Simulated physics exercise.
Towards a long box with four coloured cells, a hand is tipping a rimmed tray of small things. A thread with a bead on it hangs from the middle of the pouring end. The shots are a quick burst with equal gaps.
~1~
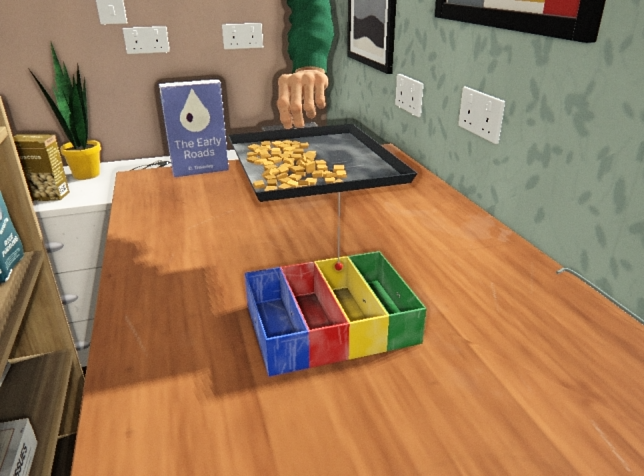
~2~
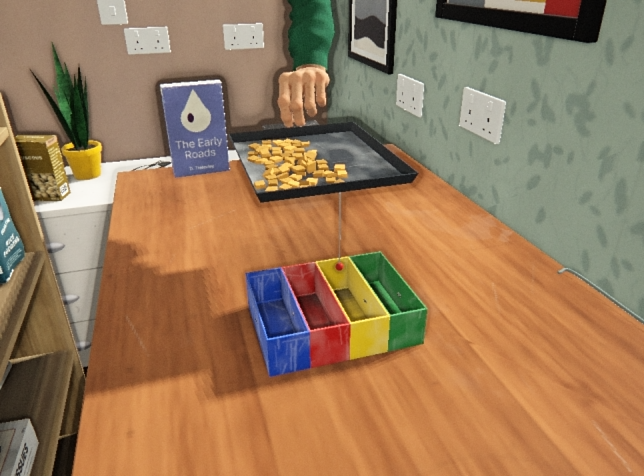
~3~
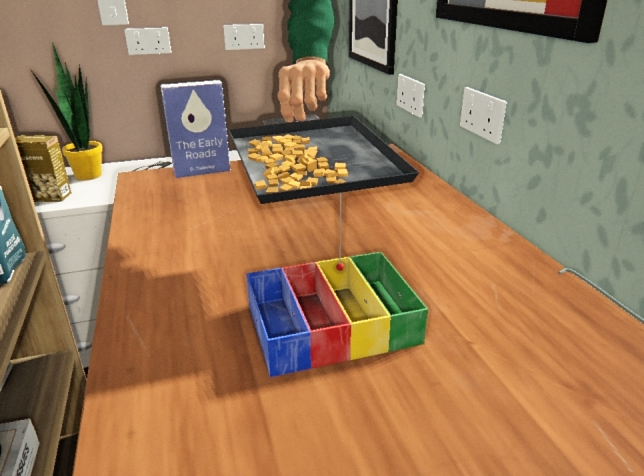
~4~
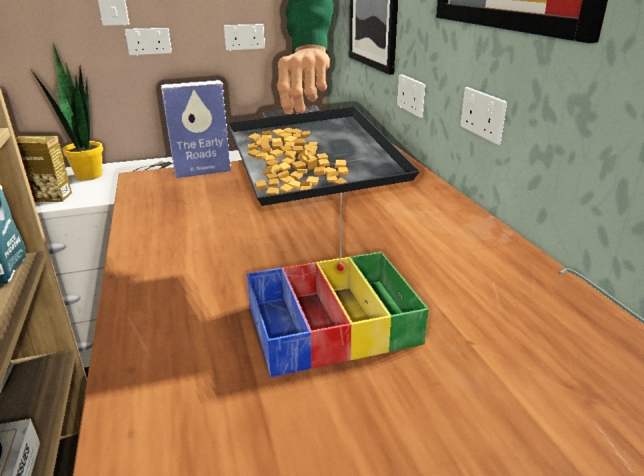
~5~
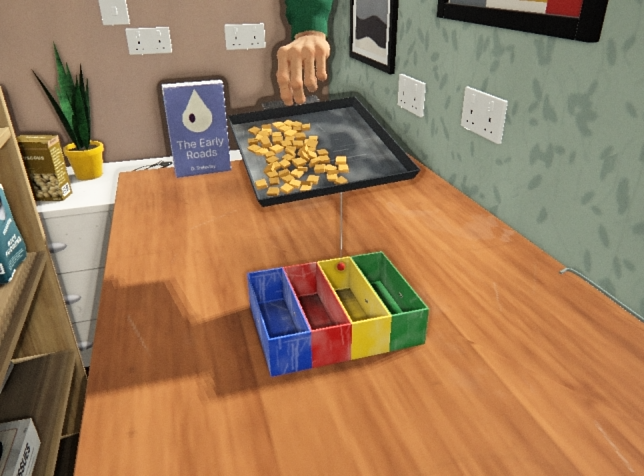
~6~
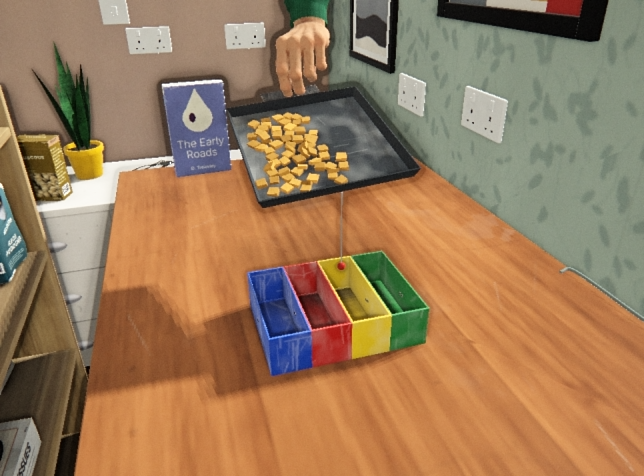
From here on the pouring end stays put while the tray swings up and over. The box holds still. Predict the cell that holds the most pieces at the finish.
I predict the blue cell.
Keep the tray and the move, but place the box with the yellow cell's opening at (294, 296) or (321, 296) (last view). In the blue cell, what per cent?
First 0 per cent, second 30 per cent.
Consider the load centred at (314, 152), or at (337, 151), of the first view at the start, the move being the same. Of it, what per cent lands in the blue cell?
Roughly 50 and 50 percent, in that order.
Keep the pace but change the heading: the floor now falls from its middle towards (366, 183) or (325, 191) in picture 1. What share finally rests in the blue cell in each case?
Roughly 0 % in the first case and 40 % in the second.
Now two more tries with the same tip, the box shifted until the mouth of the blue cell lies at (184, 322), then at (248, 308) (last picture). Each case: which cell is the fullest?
So the first one goes to that yellow cell and the second to the cell in red.
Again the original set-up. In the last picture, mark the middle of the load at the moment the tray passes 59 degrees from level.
I'd mark the middle close to (282, 183).
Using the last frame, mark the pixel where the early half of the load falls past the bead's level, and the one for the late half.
Points: About (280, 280), then about (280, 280).
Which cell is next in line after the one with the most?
That is red.
Soon, tray tipped steeply; all on the tray.
A while on, tray tipped right over; a small part on the tray; about half in the blue cell; about a quarter in the red cell; about a quarter falling or outside the box.
Towards the end, tray tipped past a quarter turn; about two thirds in the blue cell; about a quarter in the red cell; a small part falling or outside the box.
Finally, tray tipped past a quarter turn; about two thirds in the blue cell; about a quarter in the red cell; none in the yellow cell; none in the green cell; a small part outside the box.
